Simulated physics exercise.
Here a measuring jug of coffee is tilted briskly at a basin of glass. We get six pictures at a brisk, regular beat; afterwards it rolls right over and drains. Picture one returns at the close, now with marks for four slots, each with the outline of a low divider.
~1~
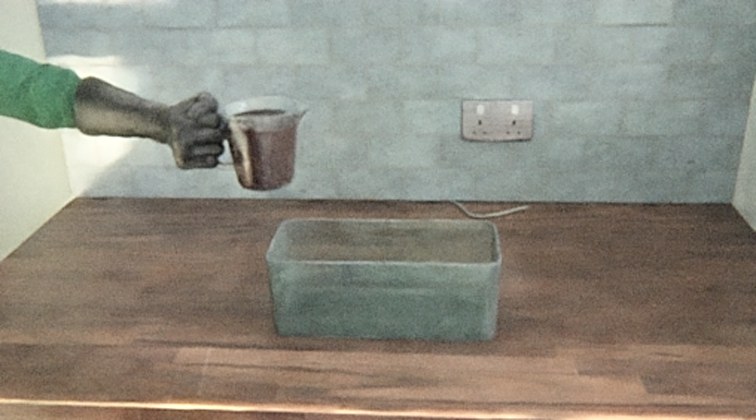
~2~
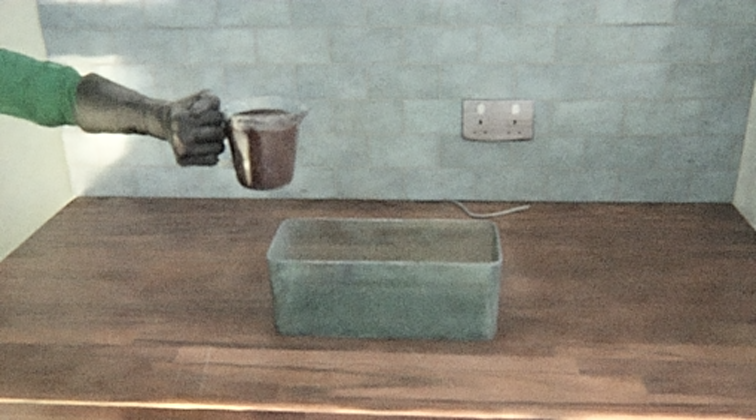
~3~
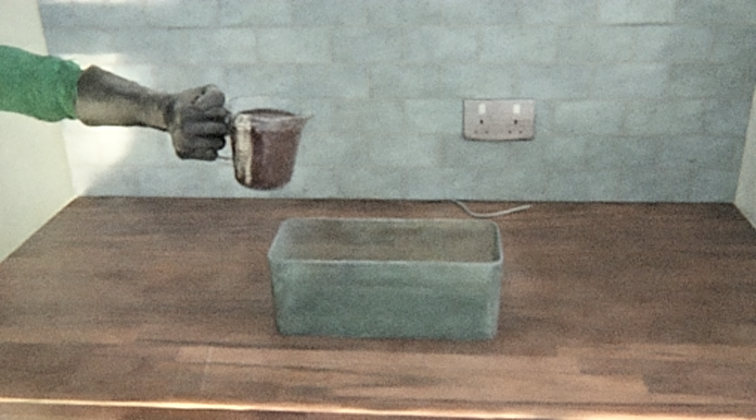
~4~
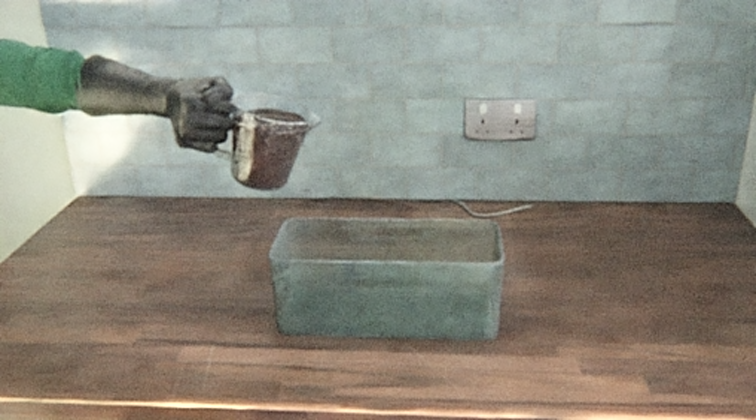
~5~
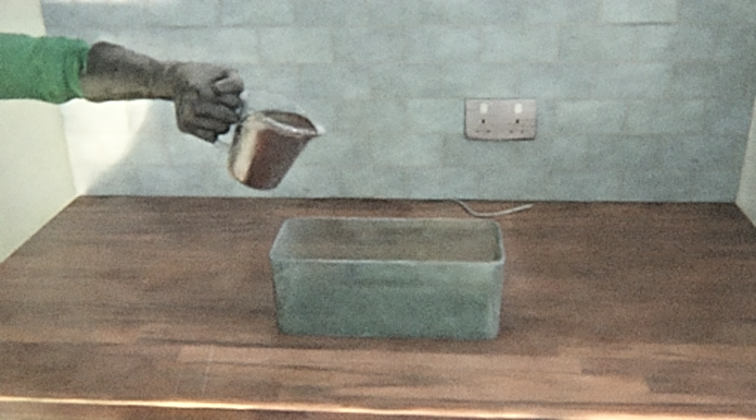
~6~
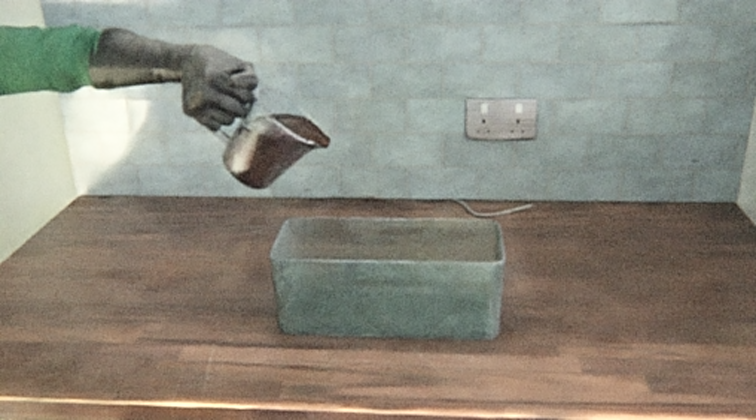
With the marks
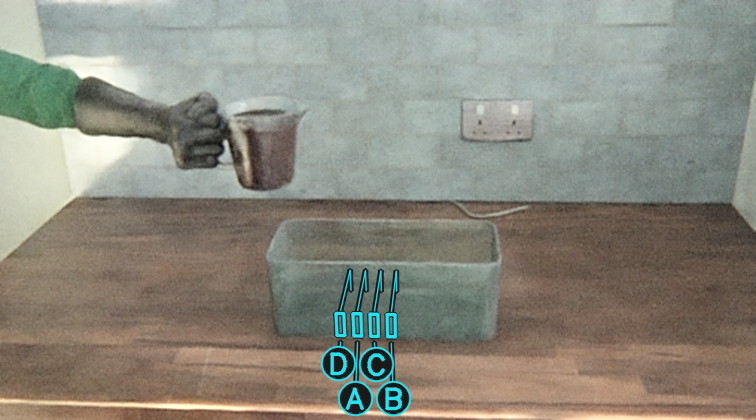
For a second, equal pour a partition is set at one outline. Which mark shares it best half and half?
Position A.
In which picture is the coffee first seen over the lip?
Picture 6.
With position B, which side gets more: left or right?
The left one.
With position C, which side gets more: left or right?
More ends on the left.
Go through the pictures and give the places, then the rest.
Upright, lip at (307, 109); basin from (275, 332) to (495, 337); nothing has left yet.
Upright, lip at (309, 111); nothing has left yet.
Tipped about 7°, lip at (314, 115); nothing has left yet.
Tipped about 16°, lip at (319, 123); nothing has left yet.
Tipped about 27°, lip at (324, 133); nothing has left yet.
Tipped about 40°, lip at (326, 146); coffee is over the lip, down to (326, 146).
On the marked copy, A at (357, 342); B at (391, 342); C at (374, 342); D at (340, 341).
With A, about 53 % ends left of the wall and 44 % right of it.
With B, about 84 % ends left of the wall and 11 % right of it; 5 % is lost outside.
With C, about 81 % ends left of the wall and 15 % right of it; 3 % is lost outside.
With D, about 14 % ends left of the wall and 84 % right of it.
